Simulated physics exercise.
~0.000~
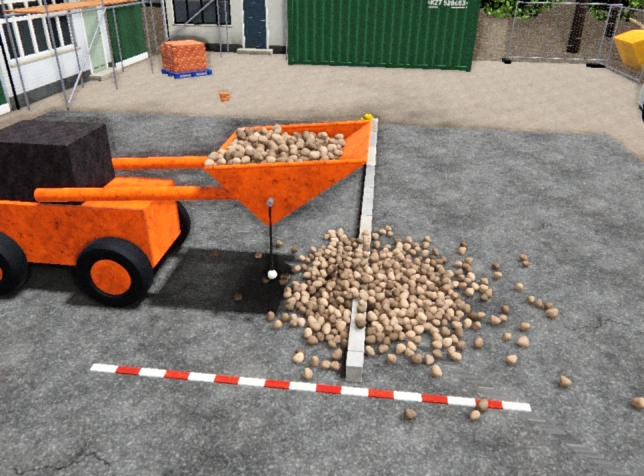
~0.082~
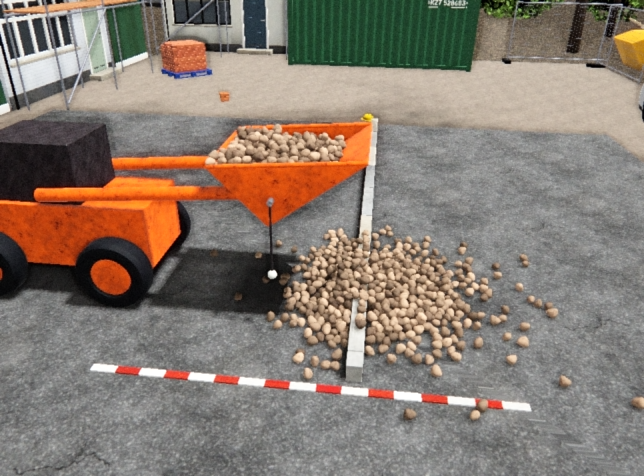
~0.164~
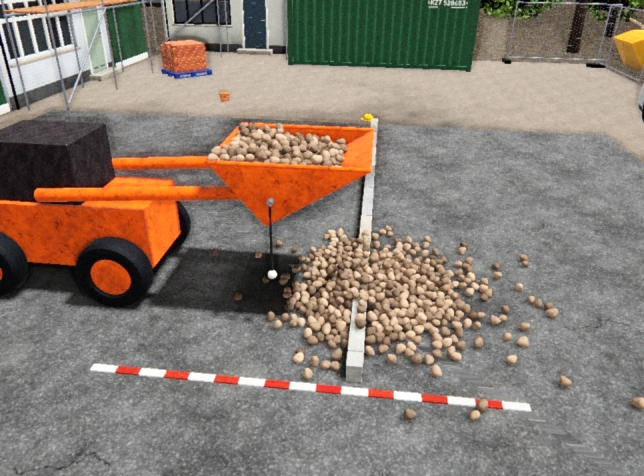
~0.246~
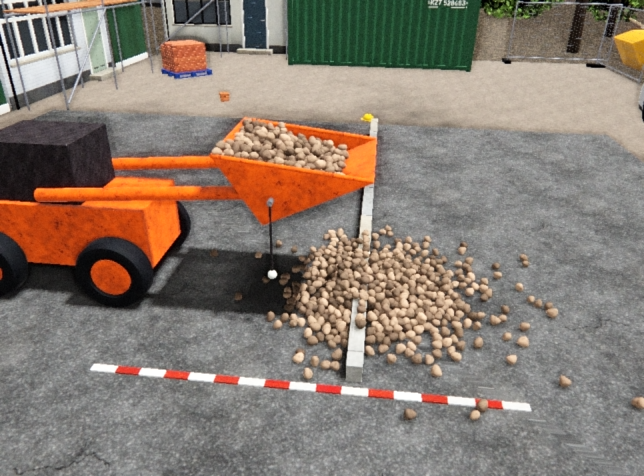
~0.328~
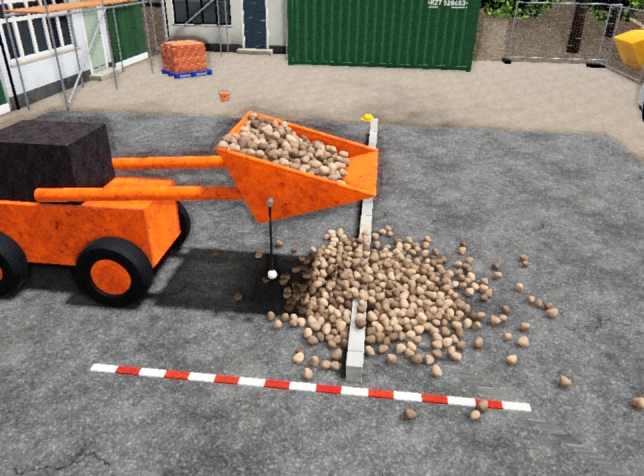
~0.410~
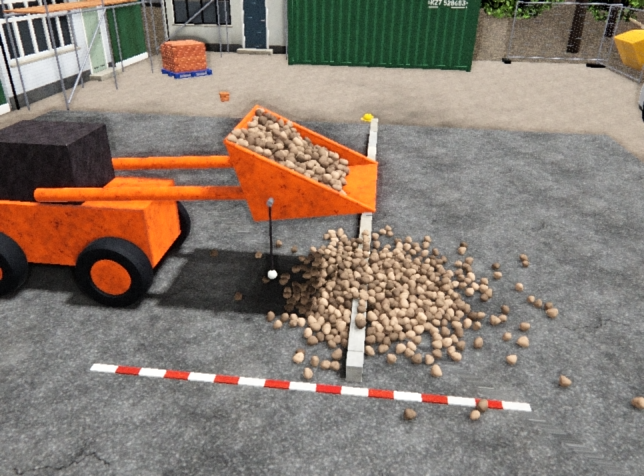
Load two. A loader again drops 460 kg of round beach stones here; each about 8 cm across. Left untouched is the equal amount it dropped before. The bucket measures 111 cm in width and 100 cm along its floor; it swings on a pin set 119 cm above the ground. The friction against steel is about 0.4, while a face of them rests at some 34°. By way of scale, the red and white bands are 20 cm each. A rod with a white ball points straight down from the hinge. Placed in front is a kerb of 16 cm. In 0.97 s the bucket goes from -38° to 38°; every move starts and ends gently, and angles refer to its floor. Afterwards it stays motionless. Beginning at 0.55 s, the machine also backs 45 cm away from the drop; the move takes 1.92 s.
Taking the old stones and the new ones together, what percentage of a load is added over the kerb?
About 58 per cent.
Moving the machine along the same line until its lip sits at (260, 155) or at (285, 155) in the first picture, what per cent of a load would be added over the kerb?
Around 0 and 0 percent respectively.
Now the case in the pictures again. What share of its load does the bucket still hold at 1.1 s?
60 % still inside.
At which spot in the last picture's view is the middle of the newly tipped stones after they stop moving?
In the last view, somewhere near (378, 281).
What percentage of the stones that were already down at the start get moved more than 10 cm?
I'd say roughly 20 per cent of them.
After 0.7 s the floor is at 26°; in per cent of one load, 100 in the bucket, 43 on this side of the kerb, 57 over the kerb; the foremost stones are at (549, 310).
After 1.1 s the floor is at 38°; in per cent of one load, 61 in the bucket, 75 on this side of the kerb, 65 over the kerb; the foremost stones are at (549, 310).
After 2.9 s the floor is at 38°; in per cent of one load, 0 in the bucket, 85 on this side of the kerb, 115 over the kerb; the foremost stones are at (558, 312).
After 5.6 s the floor is at 38°; in per cent of one load, 0 in the bucket, 85 on this side of the kerb, 115 over the kerb; the foremost stones are at (558, 312). Net gain over the kerb, 58.
